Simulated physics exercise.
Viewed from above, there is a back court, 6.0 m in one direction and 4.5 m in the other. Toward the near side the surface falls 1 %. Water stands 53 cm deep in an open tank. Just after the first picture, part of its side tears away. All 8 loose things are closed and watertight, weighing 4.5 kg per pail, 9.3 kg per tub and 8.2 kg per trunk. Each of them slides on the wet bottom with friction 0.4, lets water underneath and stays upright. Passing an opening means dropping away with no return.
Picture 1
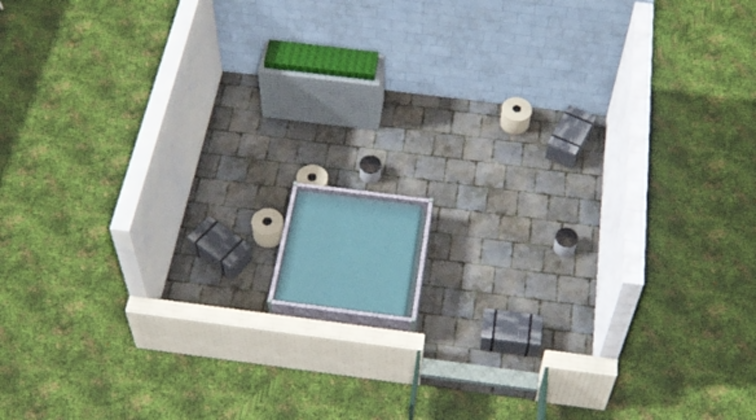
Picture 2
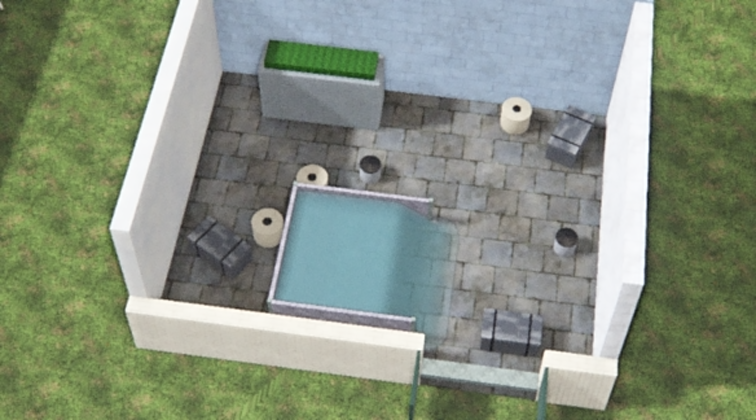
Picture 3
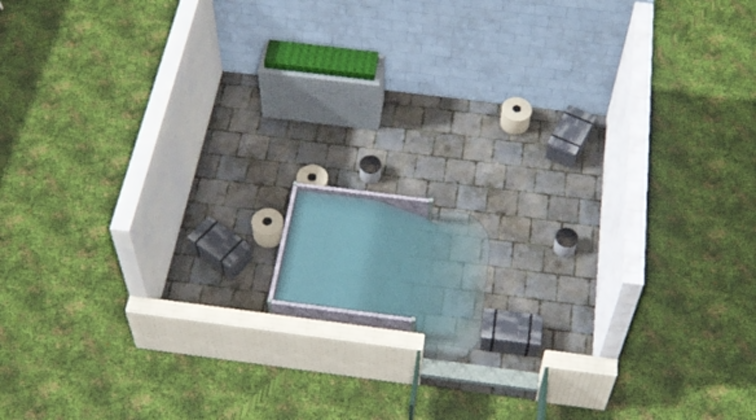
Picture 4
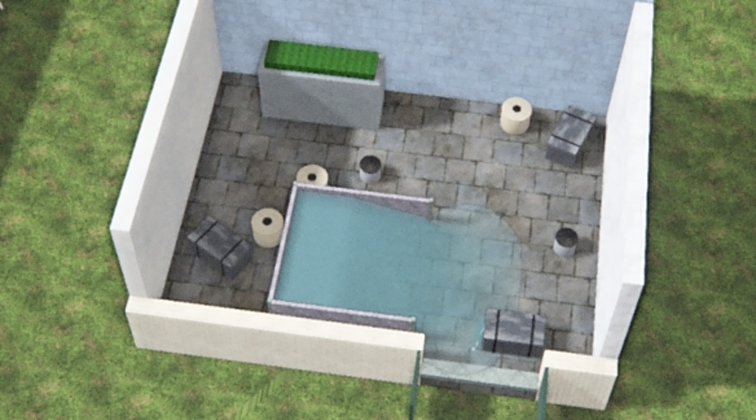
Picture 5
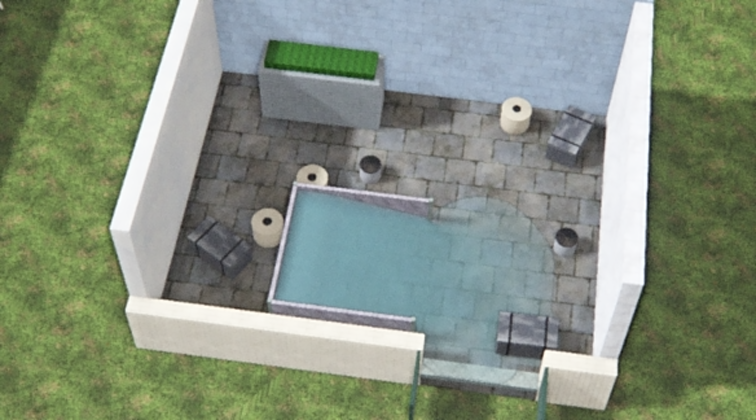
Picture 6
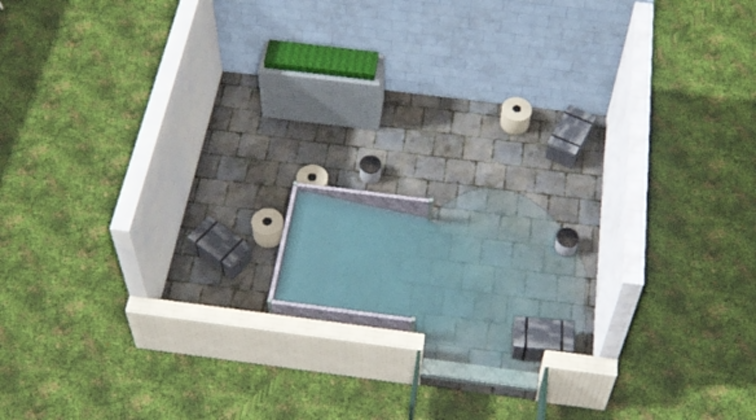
In the video, the right side of a square water tank in a walled, paved courtyard gives way, and water spreads rightward across the stones, pushing a dark gray trunk near the front opening a short way right.
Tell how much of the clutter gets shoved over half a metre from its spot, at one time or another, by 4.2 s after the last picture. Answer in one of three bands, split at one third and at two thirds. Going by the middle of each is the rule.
One to two thirds.
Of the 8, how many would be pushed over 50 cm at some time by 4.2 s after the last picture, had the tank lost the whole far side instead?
In that case 7 of them.
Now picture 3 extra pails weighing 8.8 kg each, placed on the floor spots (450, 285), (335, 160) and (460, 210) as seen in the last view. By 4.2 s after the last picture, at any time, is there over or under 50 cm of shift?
First goes beyond, second stays inside, third stays inside.
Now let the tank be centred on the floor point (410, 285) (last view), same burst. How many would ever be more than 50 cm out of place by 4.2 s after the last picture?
The answer would then be 5.
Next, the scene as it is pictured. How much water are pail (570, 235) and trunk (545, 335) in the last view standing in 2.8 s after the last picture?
About 22 and 18 cm.
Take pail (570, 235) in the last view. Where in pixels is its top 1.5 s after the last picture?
Position: Approx. (586, 172).
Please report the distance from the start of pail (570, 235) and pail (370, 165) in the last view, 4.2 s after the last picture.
300 cm and 30 cm.
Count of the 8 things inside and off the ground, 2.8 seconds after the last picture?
Of them, 3.
Then, 0.4 s after the last picture 1 of 8 are over 50 cm from their spots; 0 afloat.
Then, 1.5 s after the last picture 2 of 8 are over 50 cm from their spots; 2 afloat.
Then, 2.8 s after the last picture 3 of 8 are over 50 cm from their spots; 3 afloat.
Then, 4.2 s after the last picture 3 of 8 are over 50 cm from their spots, and 4 have been at some point; 2 afloat.
